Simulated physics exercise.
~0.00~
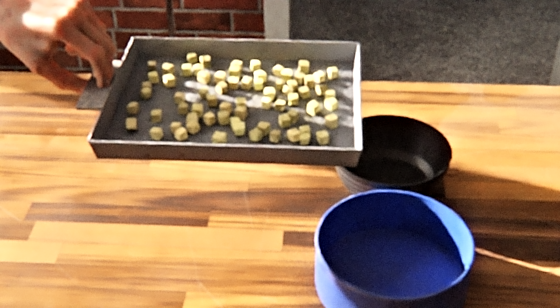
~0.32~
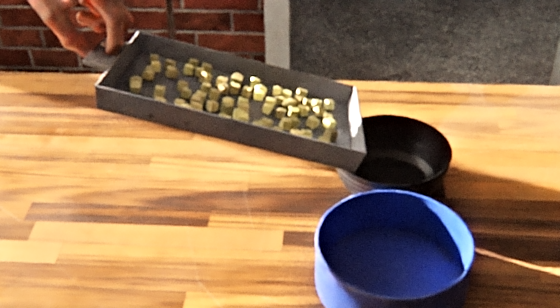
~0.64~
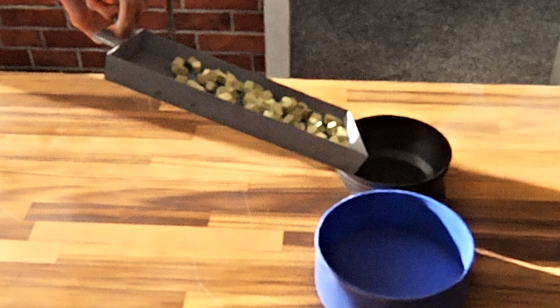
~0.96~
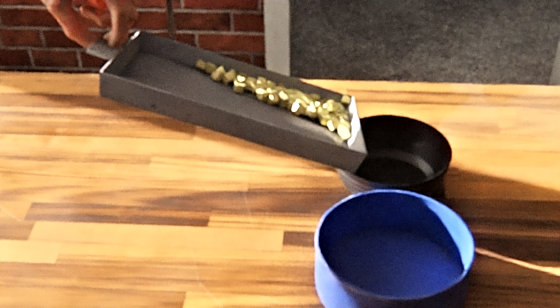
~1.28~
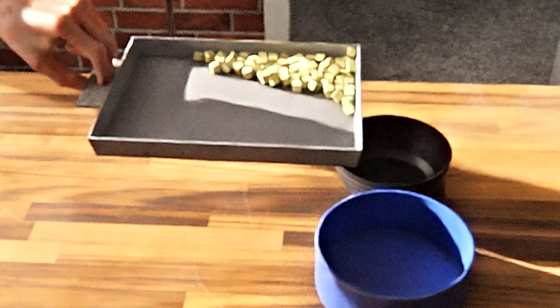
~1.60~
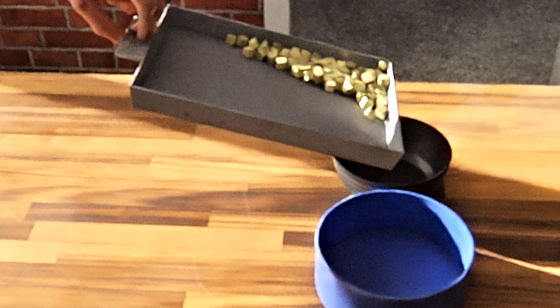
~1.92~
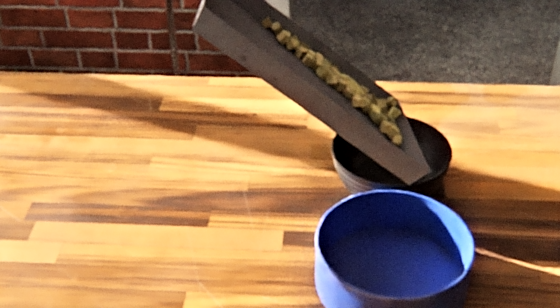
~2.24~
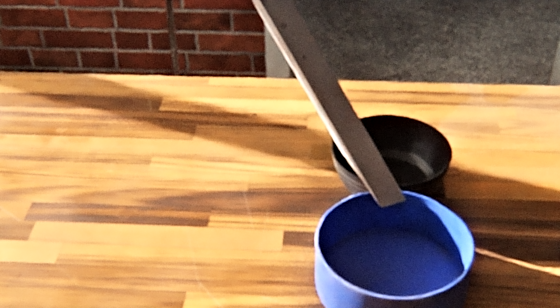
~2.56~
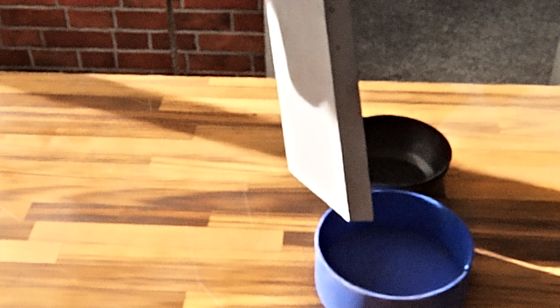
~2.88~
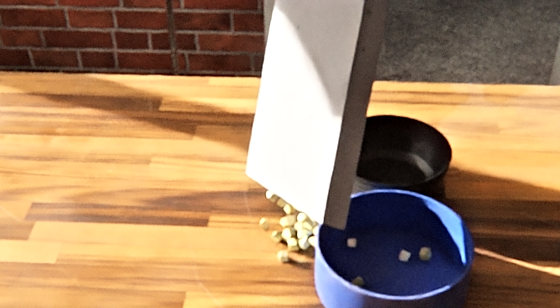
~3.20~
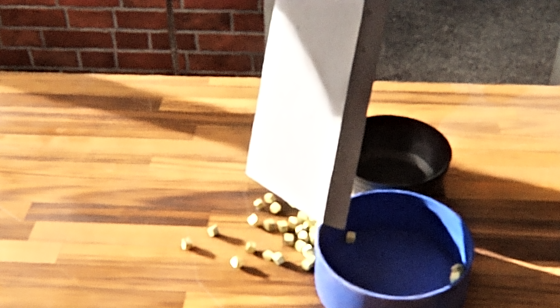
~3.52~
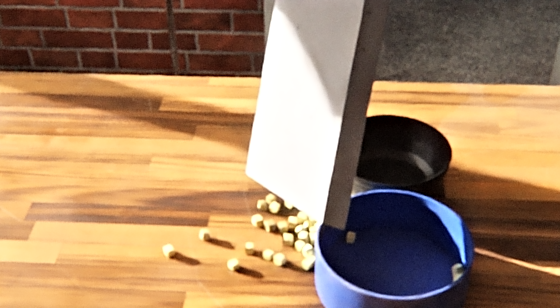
A grey tray of small pale green cubes is held by a hand at its left end above a striped wooden table, seen from slightly above, with a brick wall behind. A black bowl stands to the right, with a blue pot in front of it. The tray tips down to the right, and the cubes slide together along its far side before it comes back level. It then shifts right and upwards and tilts steeply until it passes upright. The cubes tumble out, most landing on the table left of the blue pot, a few inside it, and the tray stays tipped.
